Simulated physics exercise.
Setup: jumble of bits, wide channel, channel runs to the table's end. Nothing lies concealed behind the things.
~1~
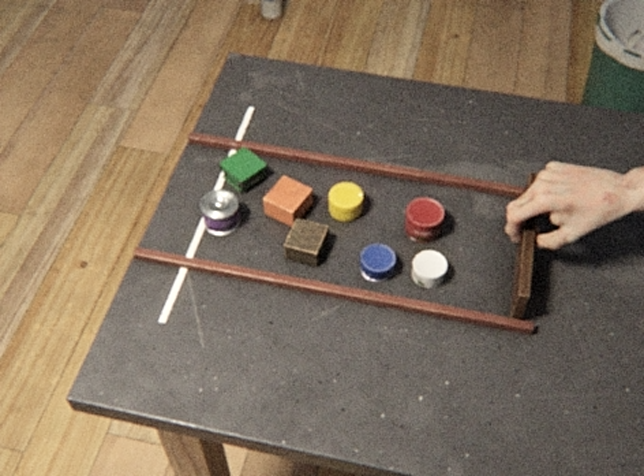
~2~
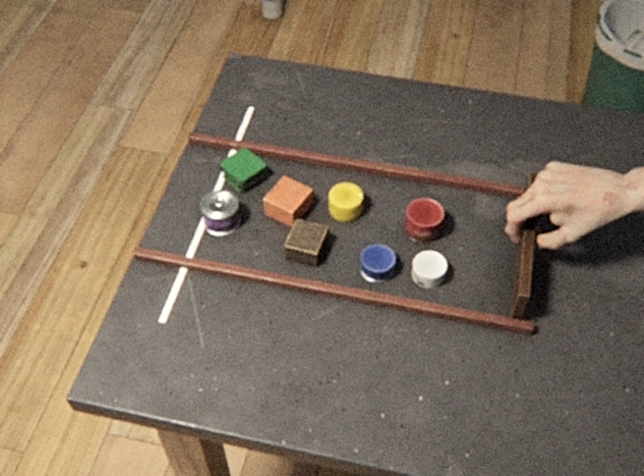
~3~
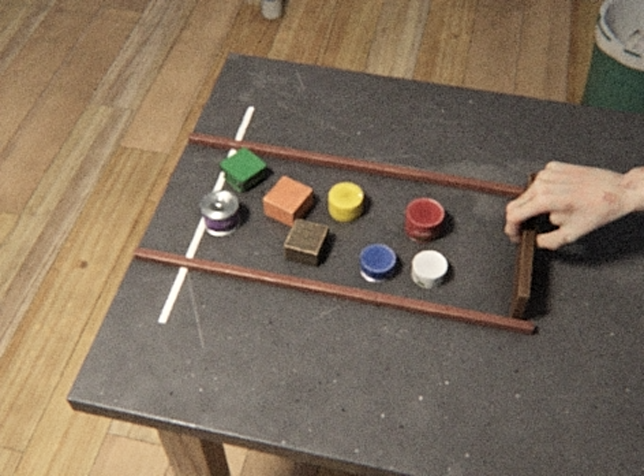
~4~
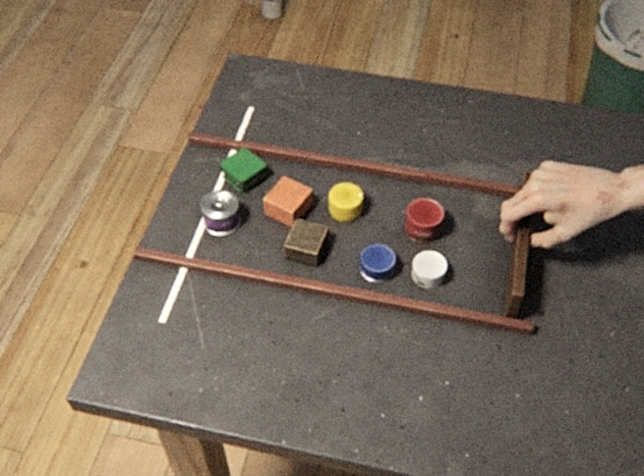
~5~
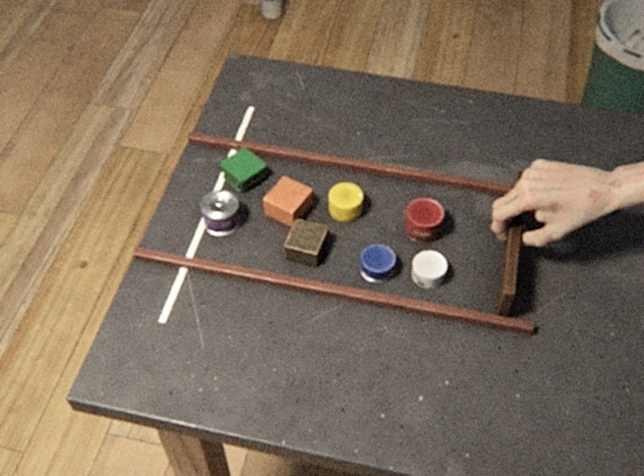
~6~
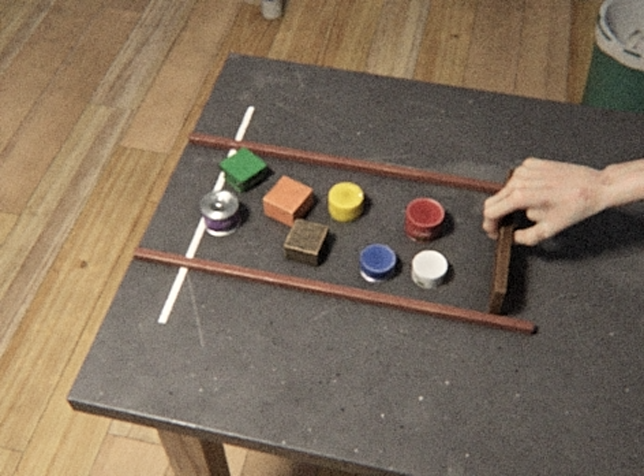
A hand held a dark board across a channel between two reddish rails on a gray table, then slid it slightly left toward the scattered colored blocks and tins, which stayed still.
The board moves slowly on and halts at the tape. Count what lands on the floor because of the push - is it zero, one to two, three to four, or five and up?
What falls is a single one or two.
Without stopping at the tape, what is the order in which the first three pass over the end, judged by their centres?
Order, earliest first: The purple tin; the orange block; the green case.
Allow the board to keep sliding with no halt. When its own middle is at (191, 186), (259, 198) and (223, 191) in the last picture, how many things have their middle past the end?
Going through the three positions, you'd get 5, 0 and 1.
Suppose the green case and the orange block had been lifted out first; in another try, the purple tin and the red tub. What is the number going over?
1 in the first case and 0 in the second.
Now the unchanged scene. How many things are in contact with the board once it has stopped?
3 of them.
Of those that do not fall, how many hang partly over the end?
Counting them gives 4.
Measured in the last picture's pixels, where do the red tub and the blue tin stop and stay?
Roughly at (199, 180) and at (151, 236), in that order.
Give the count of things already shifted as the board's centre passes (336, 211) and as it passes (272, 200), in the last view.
The counts are 6 and 8.
A little later, none off yet; purple tin at rest near (221, 213); green case at rest near (244, 171); orange block at rest near (286, 201).
When it is over, the number that fall off is one or two; down, purple tin.
